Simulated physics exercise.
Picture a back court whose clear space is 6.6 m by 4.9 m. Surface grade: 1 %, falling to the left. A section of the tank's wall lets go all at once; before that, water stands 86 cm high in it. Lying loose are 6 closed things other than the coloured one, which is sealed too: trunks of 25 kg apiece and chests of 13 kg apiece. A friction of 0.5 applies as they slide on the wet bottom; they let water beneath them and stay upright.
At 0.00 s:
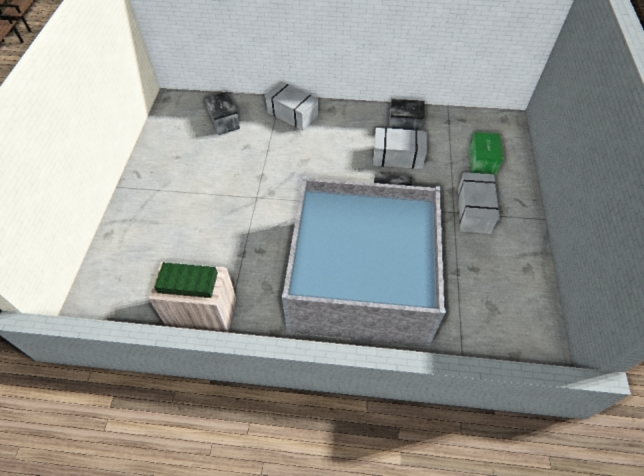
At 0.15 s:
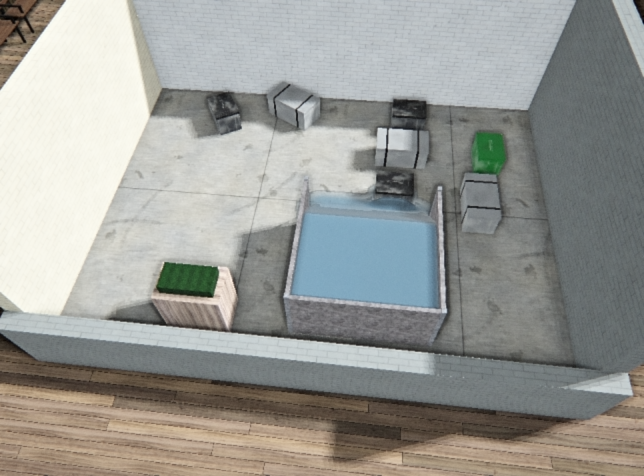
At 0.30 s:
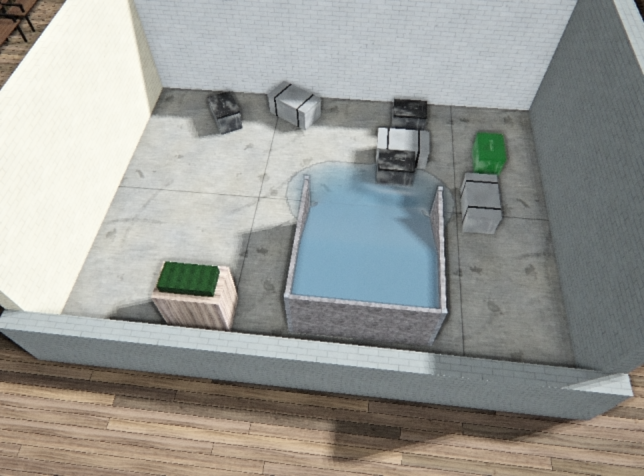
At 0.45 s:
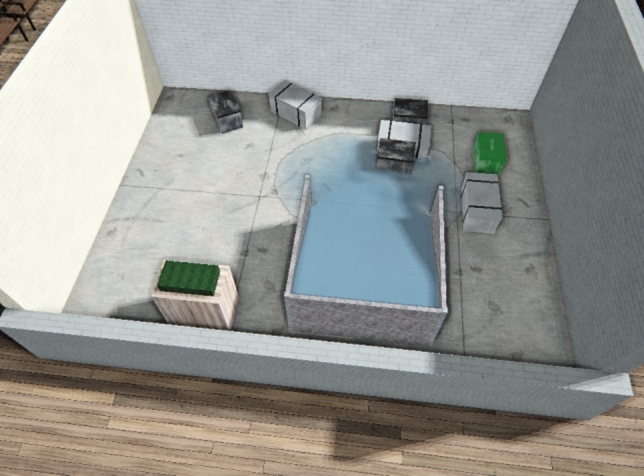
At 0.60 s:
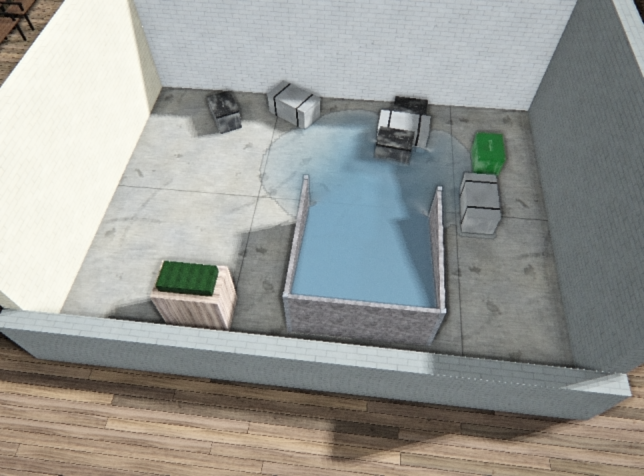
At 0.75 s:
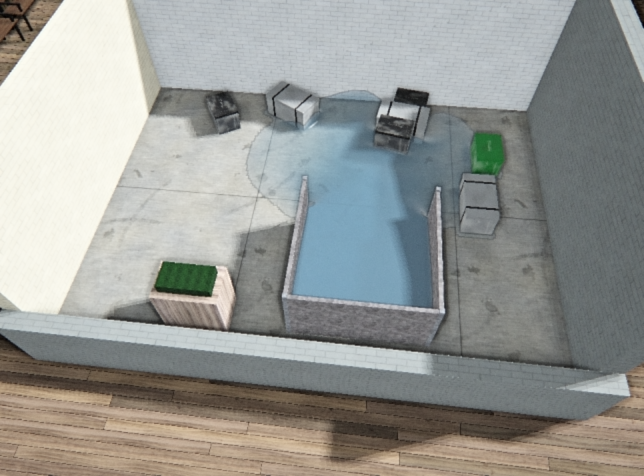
A square tank of water lost its back wall, and the water spread across the courtyard floor toward the far wall, pushing a dark box and a pale strapped one back against another dark box.
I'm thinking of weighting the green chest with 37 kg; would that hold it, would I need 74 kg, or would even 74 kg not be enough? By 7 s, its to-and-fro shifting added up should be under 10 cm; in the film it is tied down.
You'd need 74 kg.
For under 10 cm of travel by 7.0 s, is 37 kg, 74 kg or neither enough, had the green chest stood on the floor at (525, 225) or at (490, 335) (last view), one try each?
At the first place nothing works, and at the second you need the bigger mass.
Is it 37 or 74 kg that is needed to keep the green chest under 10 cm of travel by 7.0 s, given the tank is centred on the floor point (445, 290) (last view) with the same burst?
Lab note - in that case: No option works.
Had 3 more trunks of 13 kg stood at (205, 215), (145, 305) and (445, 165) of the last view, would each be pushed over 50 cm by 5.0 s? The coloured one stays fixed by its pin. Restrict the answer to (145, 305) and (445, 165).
Taking them as listed: Not beyond and beyond.
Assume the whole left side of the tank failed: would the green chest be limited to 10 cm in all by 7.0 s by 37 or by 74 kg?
Note: Low mass sufficient.
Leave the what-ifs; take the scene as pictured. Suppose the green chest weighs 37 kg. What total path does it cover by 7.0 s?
About 200 cm altogether.
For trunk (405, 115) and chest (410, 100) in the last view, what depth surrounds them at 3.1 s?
Depths: Near 17 cm, then near 21 cm.
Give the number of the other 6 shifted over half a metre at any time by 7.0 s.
6 in all.
After 1.4 s the green chest would be 3 cm from its start with 37 kg and 0 cm from its start with 74 kg; 7 cm of water round it then.
After 3.1 s the green chest would be 37 cm from its start with 37 kg and 0 cm from its start with 74 kg; 13 cm of water round it then.
After 4.9 s the green chest would be 199 cm from its start with 37 kg and 0 cm from its start with 74 kg; 8 cm of water round it then.
After 7.0 s the green chest would be 208 cm from its start with 37 kg and 0 cm from its start with 74 kg; 4 cm of water round it then.
